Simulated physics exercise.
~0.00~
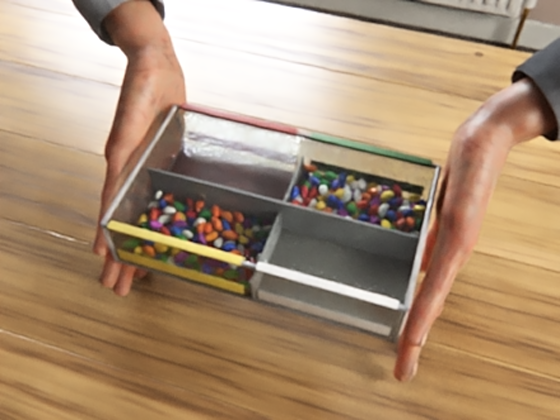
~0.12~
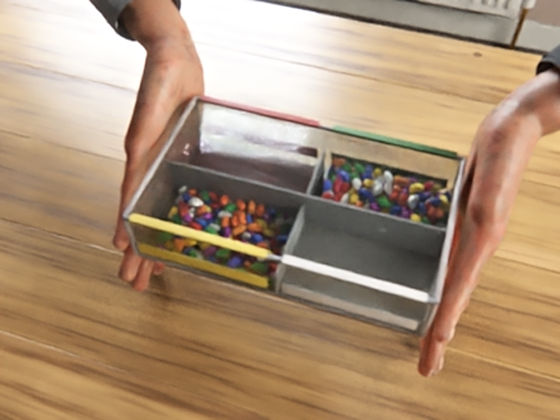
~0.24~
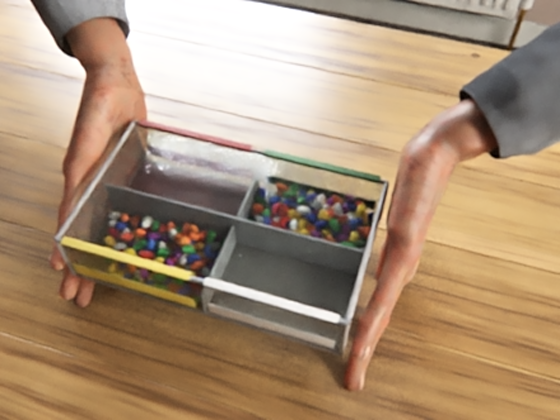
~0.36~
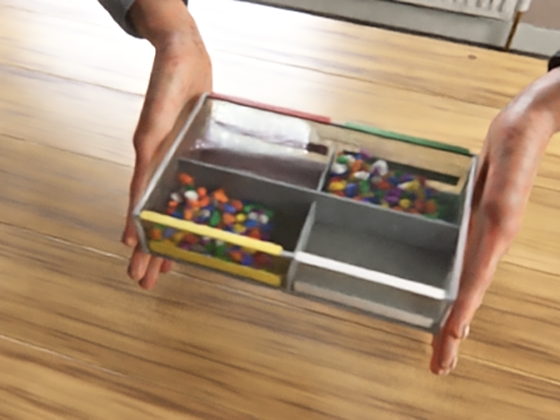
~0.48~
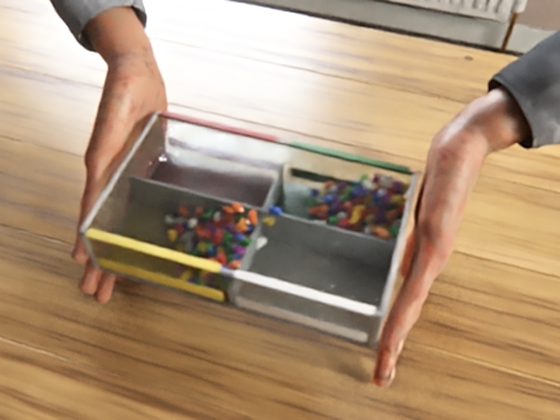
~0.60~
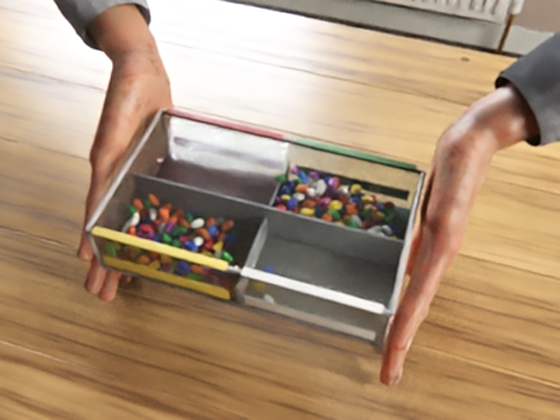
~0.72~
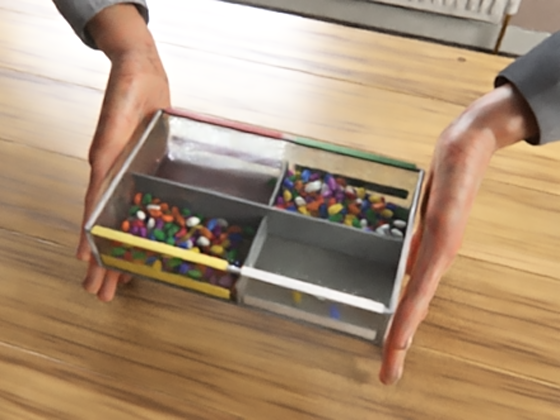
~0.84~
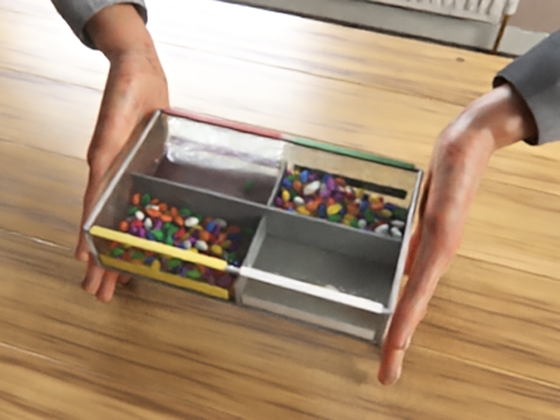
A clear-lidded box of colorful jelly beans, held between two hands above a wooden table, was shaken right and left a couple of times before settling, with beans still gathered in the yellow and green sections while the red and white ones looked empty.
